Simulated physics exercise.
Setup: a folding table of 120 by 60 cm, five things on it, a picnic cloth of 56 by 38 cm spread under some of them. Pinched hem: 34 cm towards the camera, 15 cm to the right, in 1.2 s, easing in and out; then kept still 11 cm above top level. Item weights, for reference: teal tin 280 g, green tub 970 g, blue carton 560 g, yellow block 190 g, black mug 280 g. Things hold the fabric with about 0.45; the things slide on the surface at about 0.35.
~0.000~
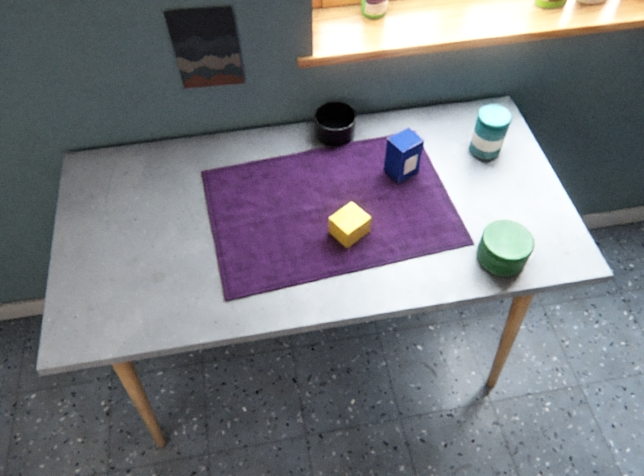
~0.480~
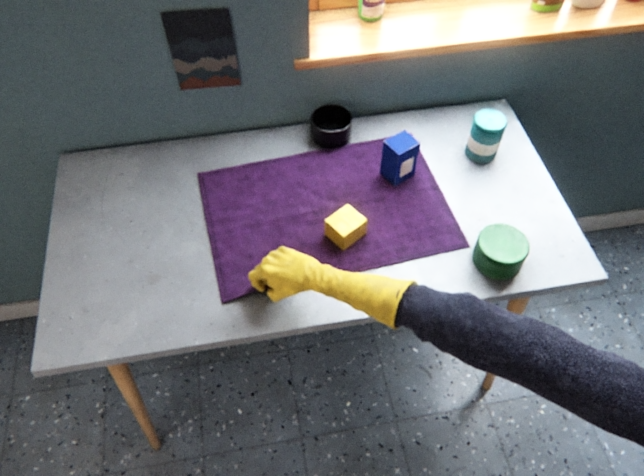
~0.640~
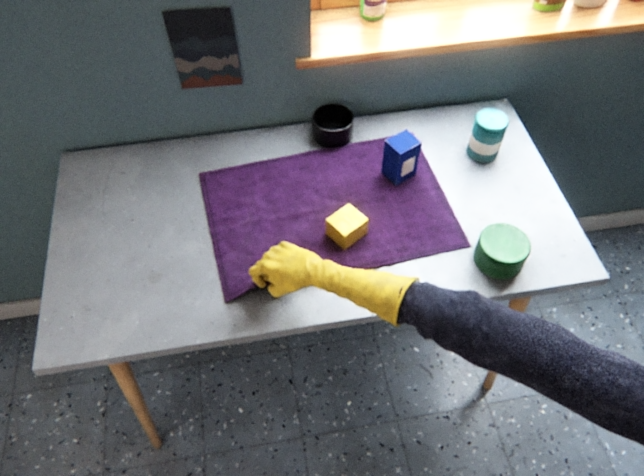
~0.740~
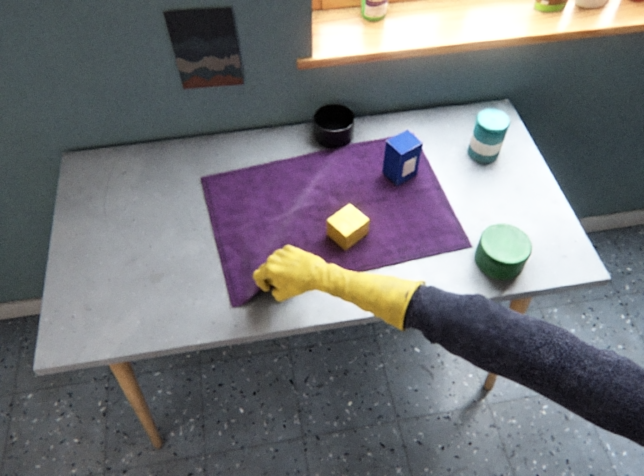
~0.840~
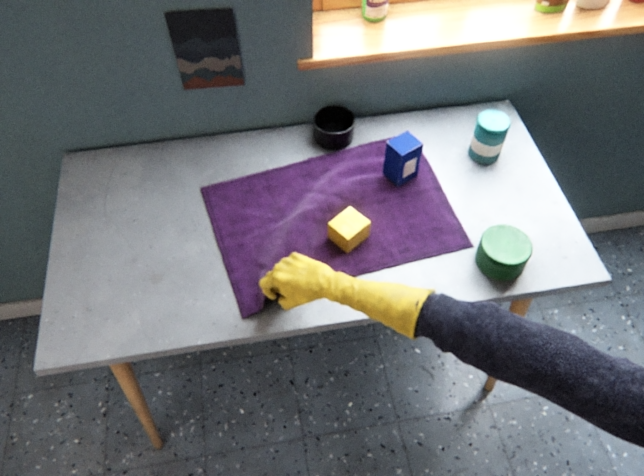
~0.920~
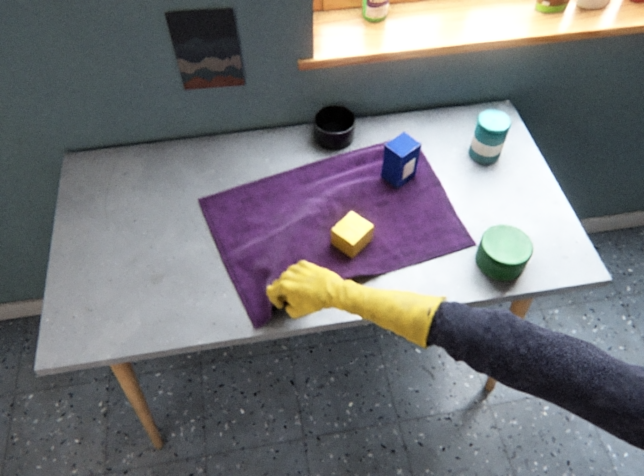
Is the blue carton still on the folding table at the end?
Looks to me like it holds out.
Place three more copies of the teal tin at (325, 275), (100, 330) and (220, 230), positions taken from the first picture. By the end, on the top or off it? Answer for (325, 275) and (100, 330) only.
Result, in order: Off the top at the end; on top at the end.
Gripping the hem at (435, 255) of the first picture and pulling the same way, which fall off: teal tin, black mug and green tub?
Well, in that case the teal tin survives on top, the black mug survives on top and the green tub survives on top.
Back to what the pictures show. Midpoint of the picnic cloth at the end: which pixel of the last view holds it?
Around (329, 328).
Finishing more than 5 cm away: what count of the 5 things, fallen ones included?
That gives 2.
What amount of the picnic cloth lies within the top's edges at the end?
I'd say close to 45 per cent of it.
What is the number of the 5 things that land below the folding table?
0 in all.
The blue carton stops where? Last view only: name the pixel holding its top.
Check near (370, 217) - that's where it comes to rest.
By 1.2 s, 95 % of the picnic cloth is still over the top; blue carton 6 cm off its start, yellow block 10 cm off its start.
By 1.4 s, 75 % of the picnic cloth is still over the top; blue carton 13 cm off its start, yellow block 17 cm off its start.
By 1.6 s, 60 % of the picnic cloth is still over the top; blue carton 19 cm off its start at (368, 197), yellow block 24 cm off its start at (380, 312).
By 1.8 s, 45 % of the picnic cloth is still over the top; blue carton 23 cm off its start, yellow block 28 cm off its start.
By 3.4 s, 45 % of the picnic cloth is still over the top; blue carton 24 cm off its start at (370, 217), yellow block 28 cm off its start at (382, 342).
